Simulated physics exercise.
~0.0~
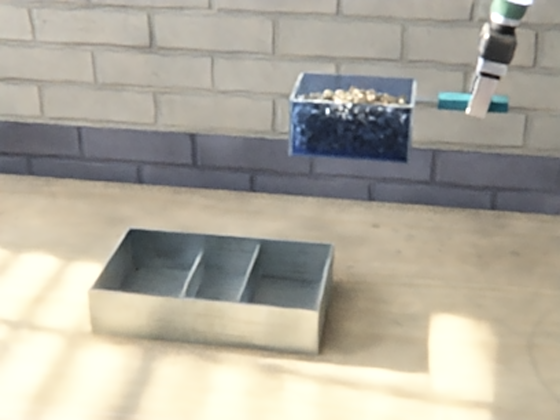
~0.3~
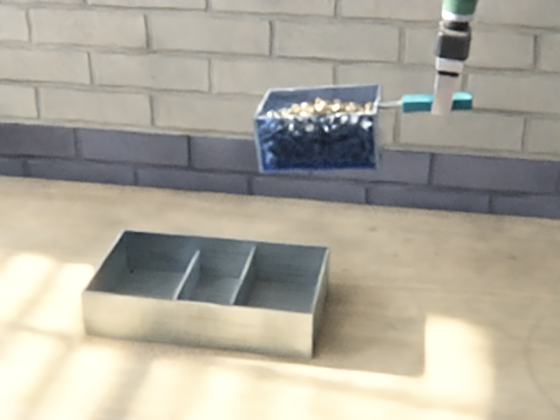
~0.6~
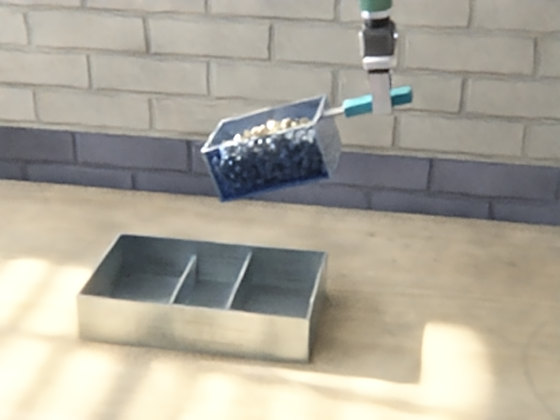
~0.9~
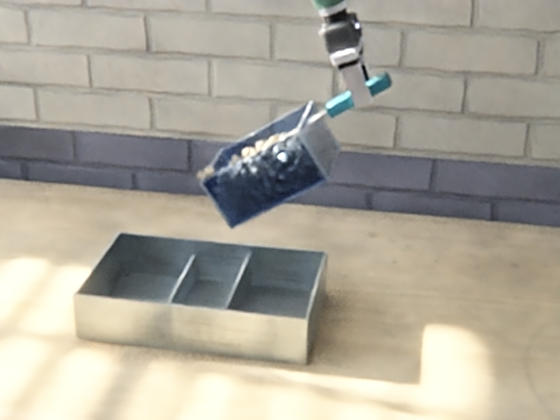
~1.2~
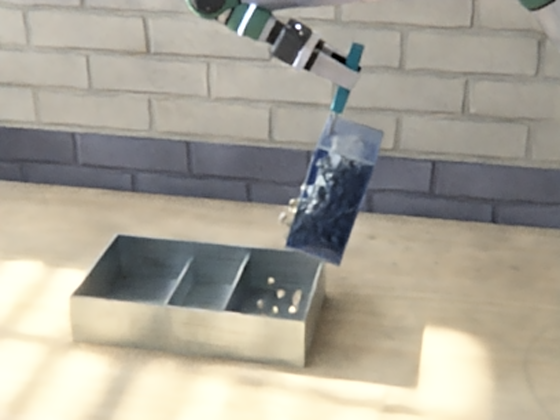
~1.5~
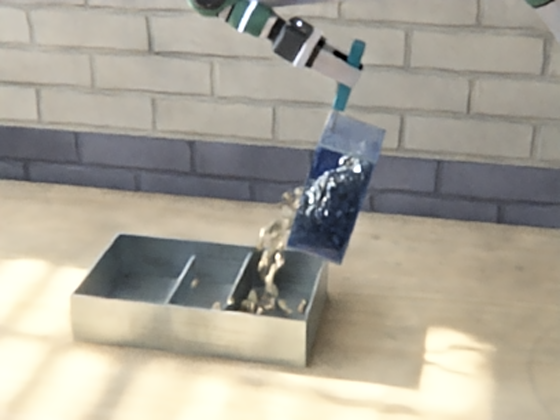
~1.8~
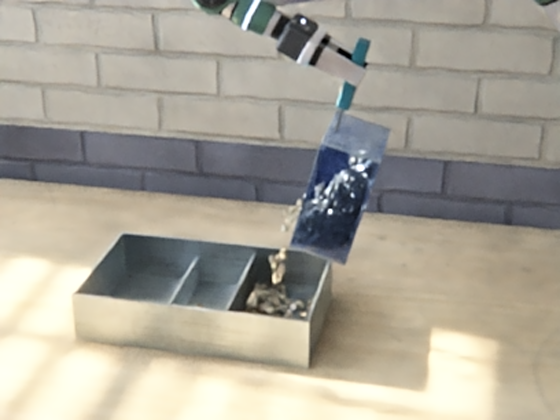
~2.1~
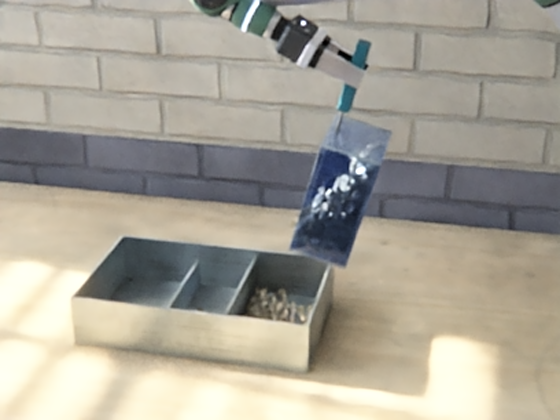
Robot arm moving a clear box left and tipping it steeply, spilling some pebbles into the right compartment of a metal crate.
